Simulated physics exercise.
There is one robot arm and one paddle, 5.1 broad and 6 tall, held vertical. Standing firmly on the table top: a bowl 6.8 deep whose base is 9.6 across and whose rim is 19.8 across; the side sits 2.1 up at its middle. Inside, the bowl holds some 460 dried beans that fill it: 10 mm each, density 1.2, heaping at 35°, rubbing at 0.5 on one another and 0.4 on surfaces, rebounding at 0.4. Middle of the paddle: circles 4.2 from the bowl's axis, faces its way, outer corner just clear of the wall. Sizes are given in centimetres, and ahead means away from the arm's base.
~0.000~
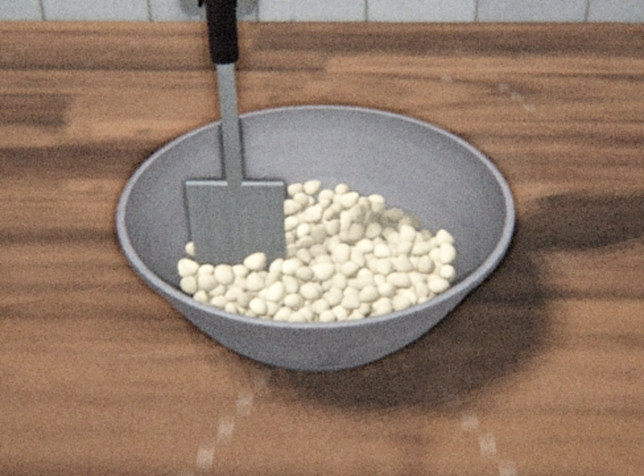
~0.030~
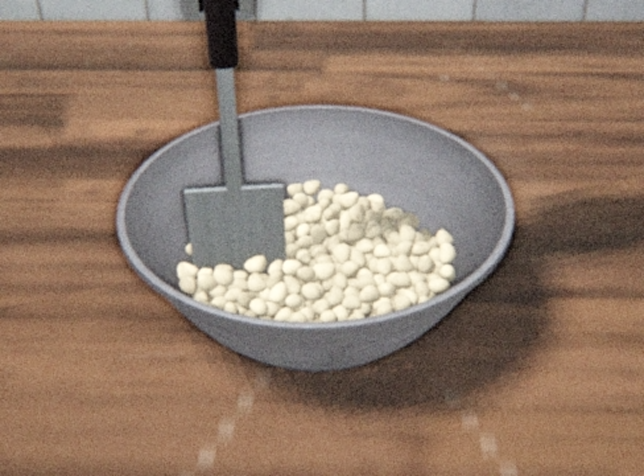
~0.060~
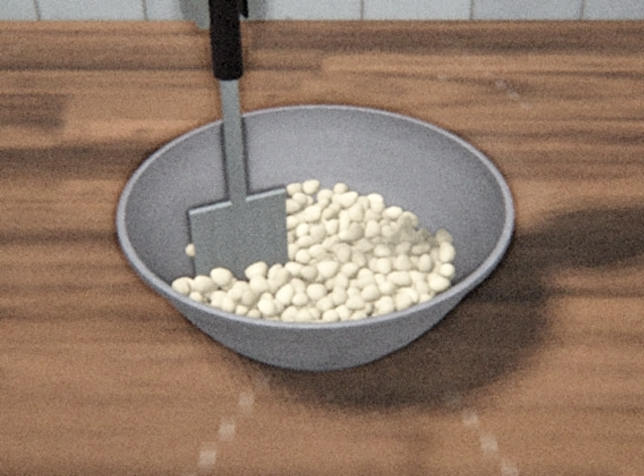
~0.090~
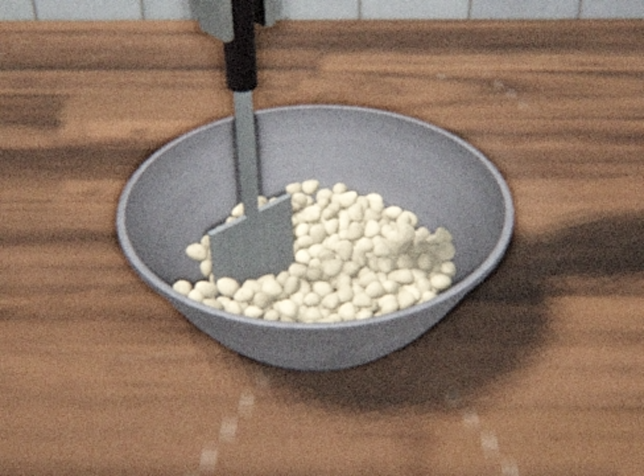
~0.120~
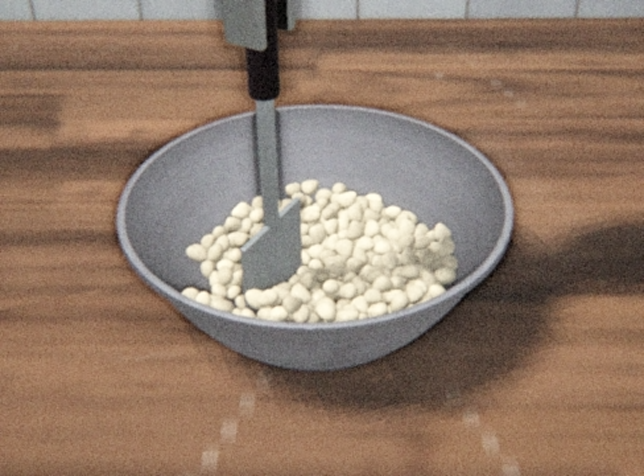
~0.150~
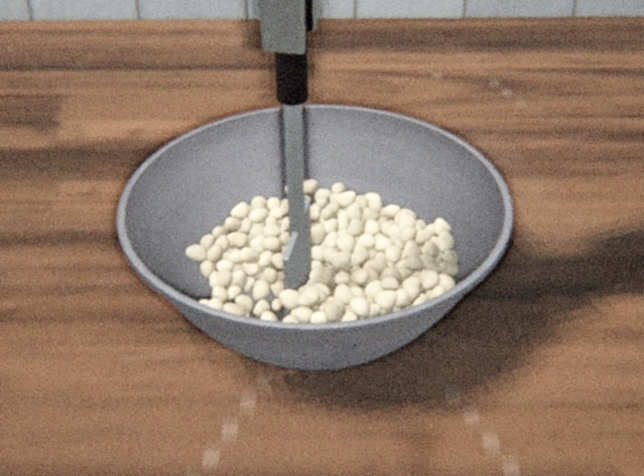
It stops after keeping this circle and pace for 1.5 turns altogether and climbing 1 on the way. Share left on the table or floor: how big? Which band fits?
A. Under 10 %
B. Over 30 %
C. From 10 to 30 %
Option A: Under 10 %.
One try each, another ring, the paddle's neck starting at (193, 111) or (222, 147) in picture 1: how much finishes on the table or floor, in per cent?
0 and 5 per cent.
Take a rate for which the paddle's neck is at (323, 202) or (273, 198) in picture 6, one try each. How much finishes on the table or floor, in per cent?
Close to 5 and 0 in a hundred.
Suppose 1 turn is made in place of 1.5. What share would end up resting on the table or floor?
It would be around 0 percent.
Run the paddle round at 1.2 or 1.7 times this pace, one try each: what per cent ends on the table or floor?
First try close to 5, second close to 25, in per cent.
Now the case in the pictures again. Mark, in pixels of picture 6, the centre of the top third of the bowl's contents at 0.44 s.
That third sits centred at about (305, 167).
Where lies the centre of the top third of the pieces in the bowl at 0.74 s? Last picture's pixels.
In the final view it lies at about (305, 308).
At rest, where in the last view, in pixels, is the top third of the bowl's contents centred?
Close to (374, 228).
After 0.44 s, 259° round, highest piece 8 above the table; 448 in the bowl, 1 on the table or floor, 6 in flight or on the tool.
After 0.74 s, 78° round, highest piece 8 above the table; 438 in the bowl, 17 on the table or floor.
After 1.08 s, 180° round, highest piece 8 above the table; 437 in the bowl, 18 on the table or floor.
After 1.78 s, 180° round, highest piece 8 above the table; 437 in the bowl, 18 on the table or floor.
At rest, 437 in the bowl, 18 on the table or floor. That is 4 % on the table or floor.
